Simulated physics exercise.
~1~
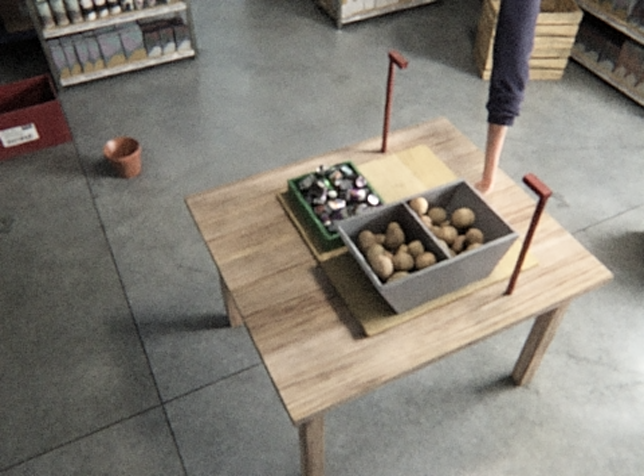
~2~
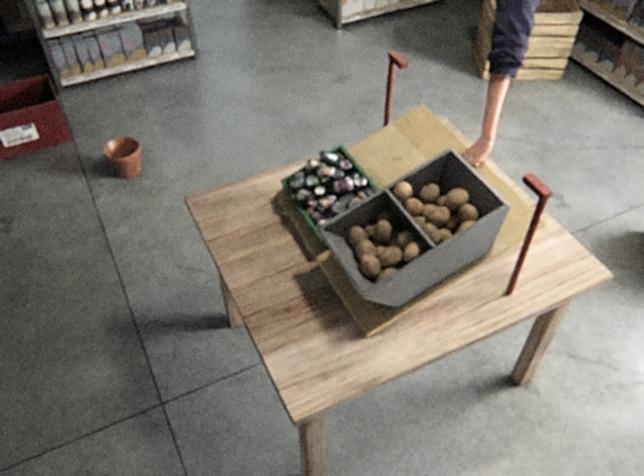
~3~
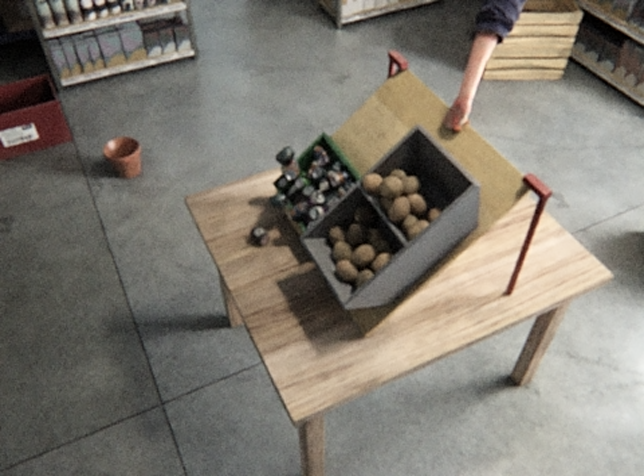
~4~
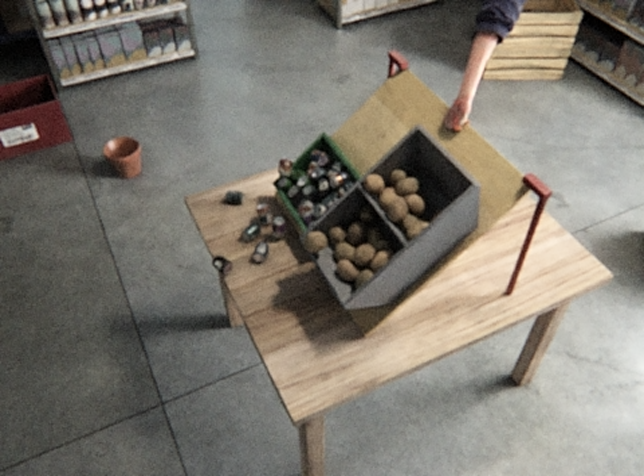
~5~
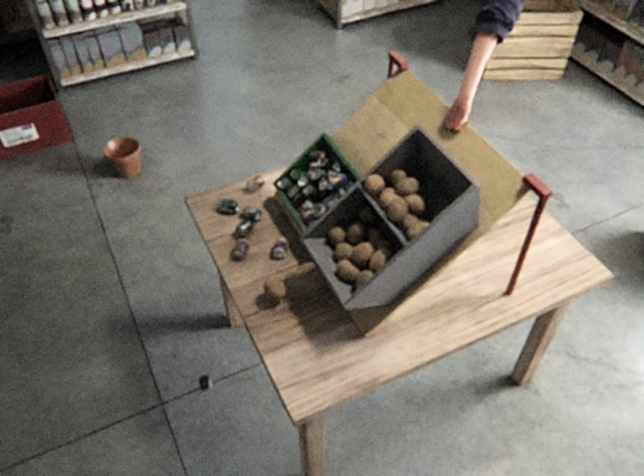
In this clip, a hand raises the right side of a board on a wooden table, steeply tilting a grey box of potatoes and a green box of mini cans until red stops halt it; several cans and one potato spill onto the table, one can ending on the floor.
